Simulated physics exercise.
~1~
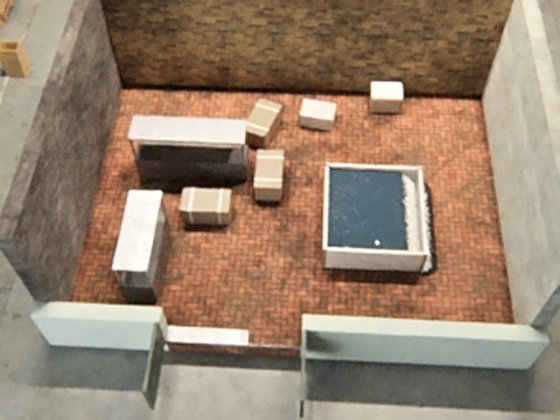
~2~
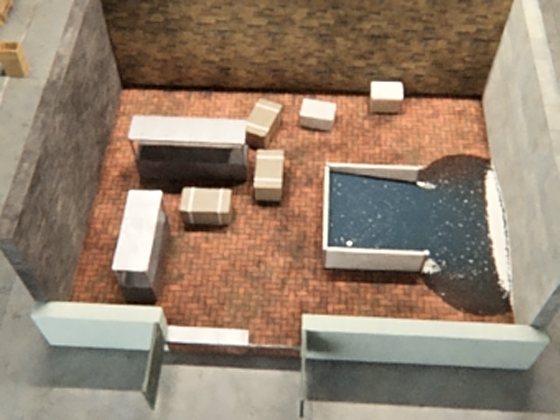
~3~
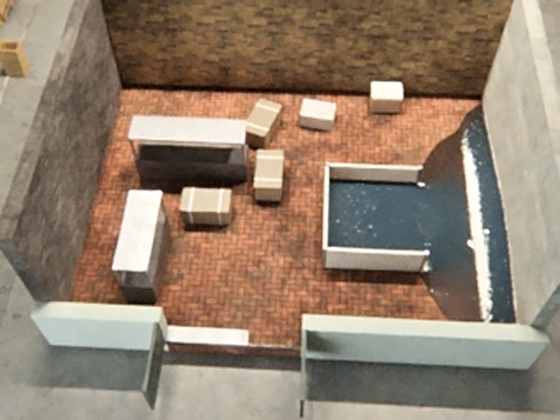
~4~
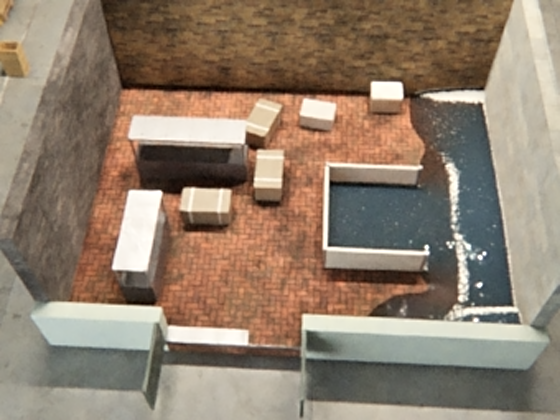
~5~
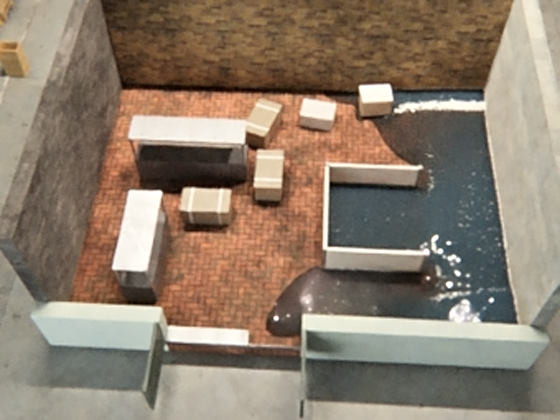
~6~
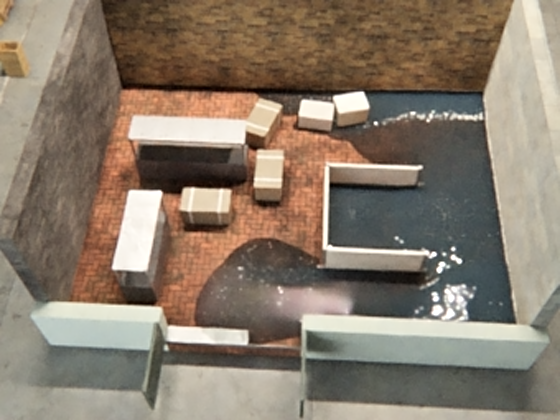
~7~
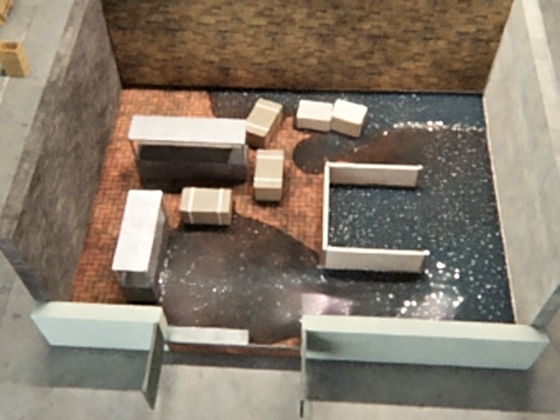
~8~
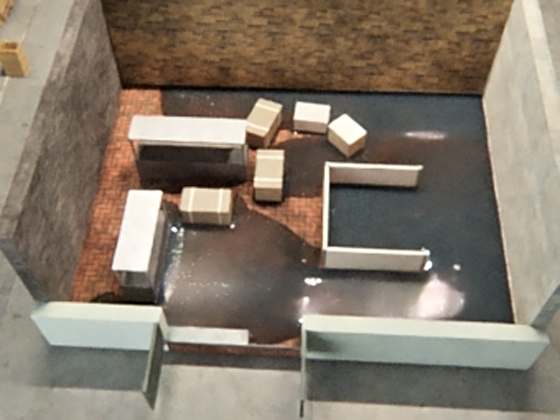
A walled depot room with a red brick floor is seen from above, with a white-walled tank of dark blue water on the right, two grey-topped tables or benches on the left, and tan and white boxes scattered near the middle and back. The tank's right side gives way, and water rushes out to the right wall. It spreads along that wall toward the back and front, then curls leftward. One white box at the back is pushed left beside another, then turns and drifts slightly down. At the end, dark water covers most of the floor, leaving brick showing at left, while the other boxes remain upright.
